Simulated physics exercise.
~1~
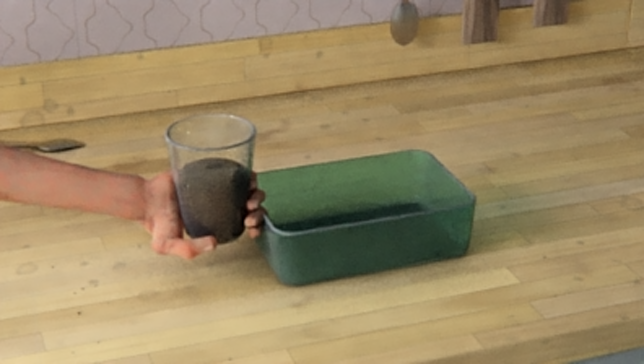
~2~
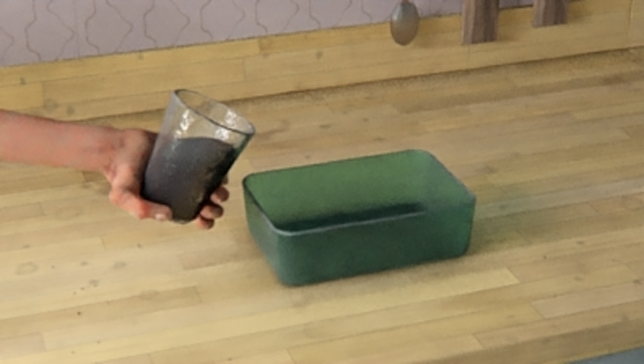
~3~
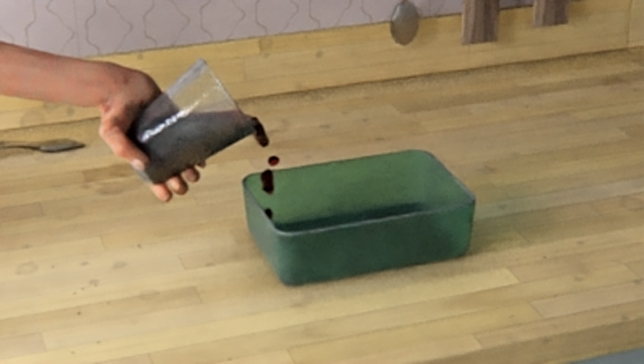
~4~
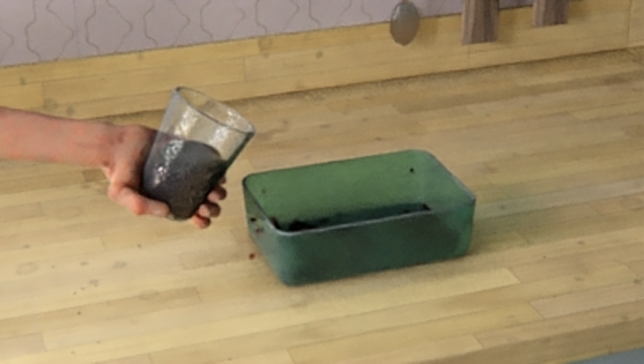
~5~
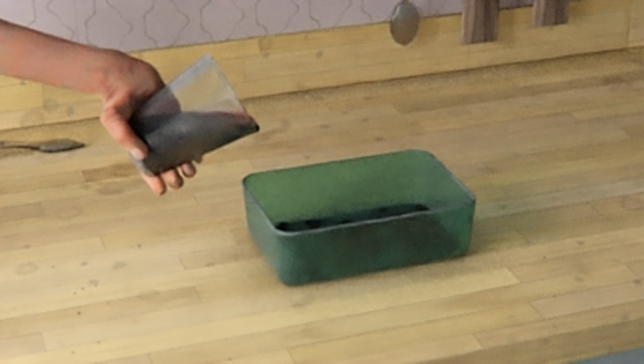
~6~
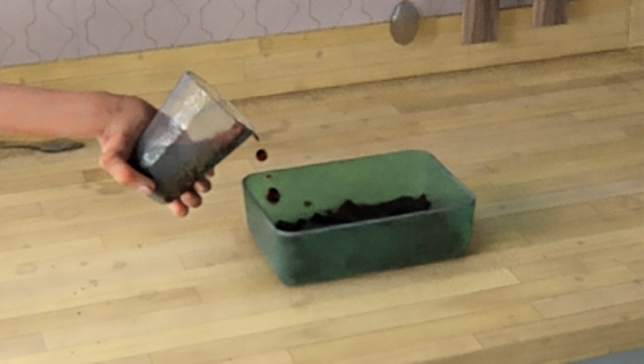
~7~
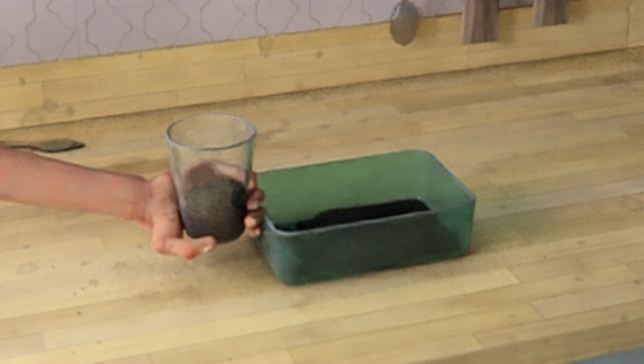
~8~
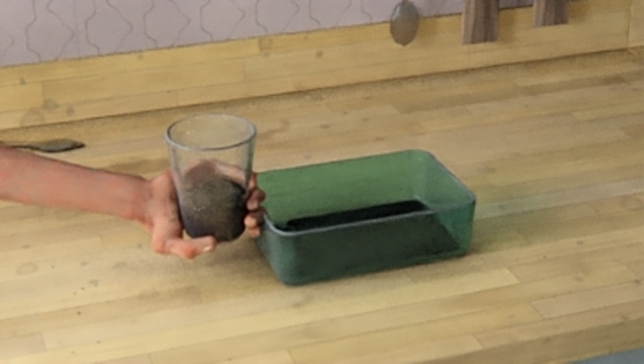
A hand twice tips dark wine from a glass into a green dish, then straightens it.
